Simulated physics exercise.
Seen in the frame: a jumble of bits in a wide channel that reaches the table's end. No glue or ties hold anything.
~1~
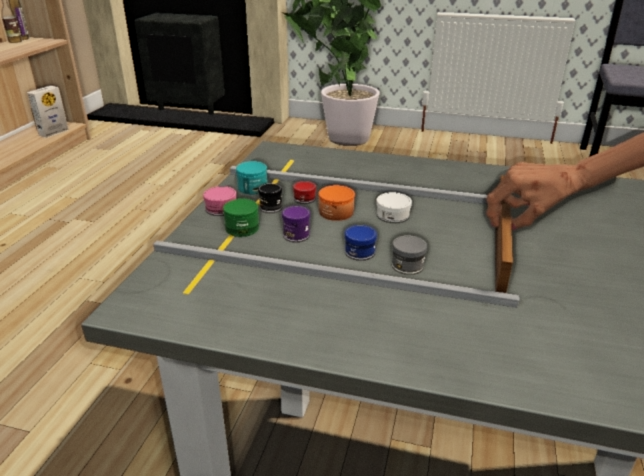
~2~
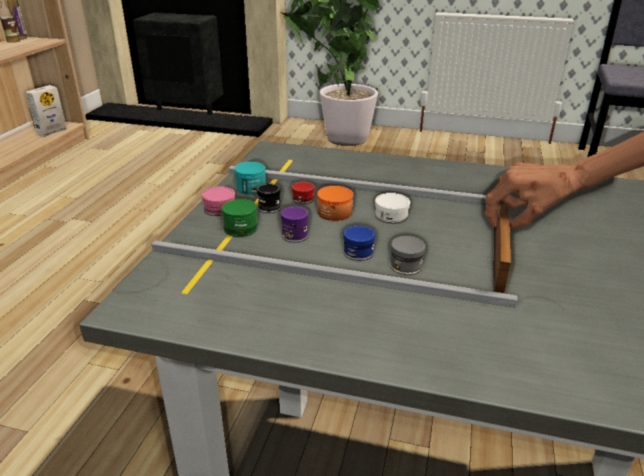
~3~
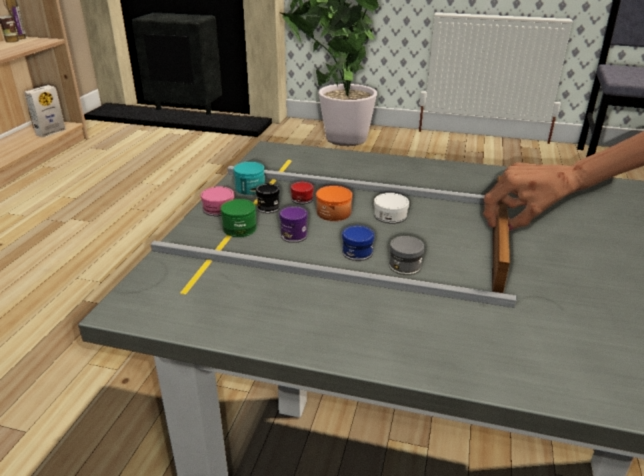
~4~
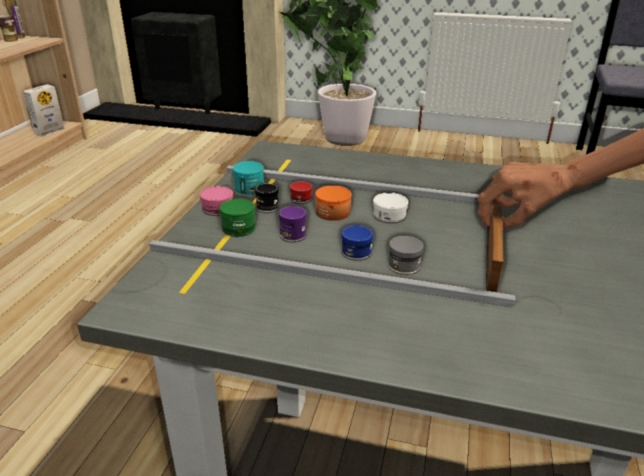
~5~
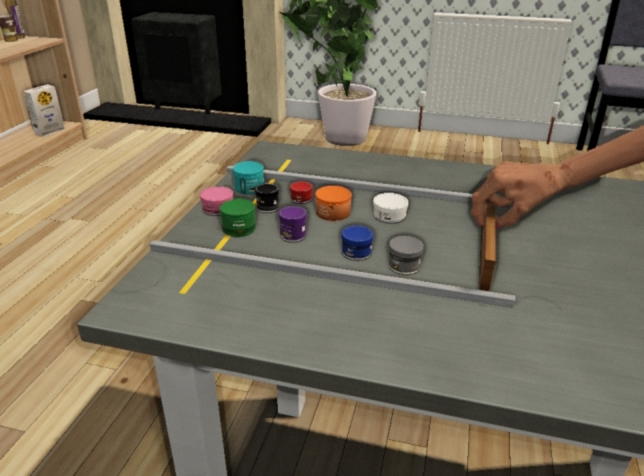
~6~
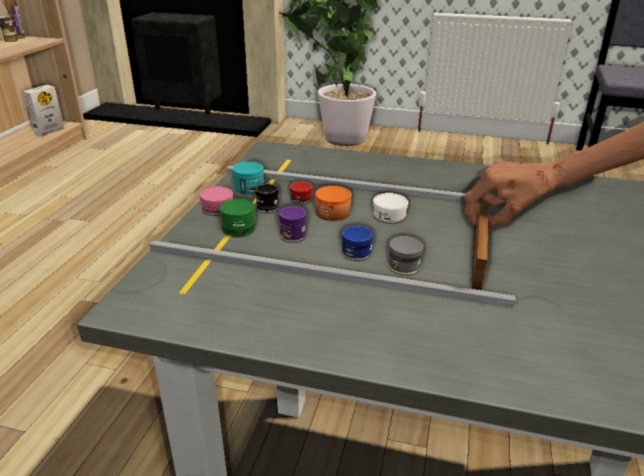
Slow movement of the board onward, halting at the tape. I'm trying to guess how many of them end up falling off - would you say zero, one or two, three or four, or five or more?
The tally of drops is under three, yet not nought.
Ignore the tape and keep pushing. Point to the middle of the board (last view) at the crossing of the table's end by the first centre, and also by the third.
It sits around (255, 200) and after that around (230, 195).
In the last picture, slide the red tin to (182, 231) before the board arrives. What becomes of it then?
From that start the object is safe.
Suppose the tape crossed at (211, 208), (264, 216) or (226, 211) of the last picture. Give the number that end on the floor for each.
Tallies in the order asked: 5, 0, 5.
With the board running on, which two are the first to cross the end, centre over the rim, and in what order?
With the earliest first, you get the green tub and after it the pink tin.
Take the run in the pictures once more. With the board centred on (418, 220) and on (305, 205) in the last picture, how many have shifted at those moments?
First 1 and then 8.
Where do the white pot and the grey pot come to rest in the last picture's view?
The white pot ends at (247, 186) and the grey pot at (208, 230).
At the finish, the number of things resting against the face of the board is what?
In total, 5.
Soon after, none off yet; pink tin at rest near (217, 201); turquoise tub at rest near (249, 178); green tub at rest near (238, 218).
In the end, the number that fall off is one or two; gone, green tub.
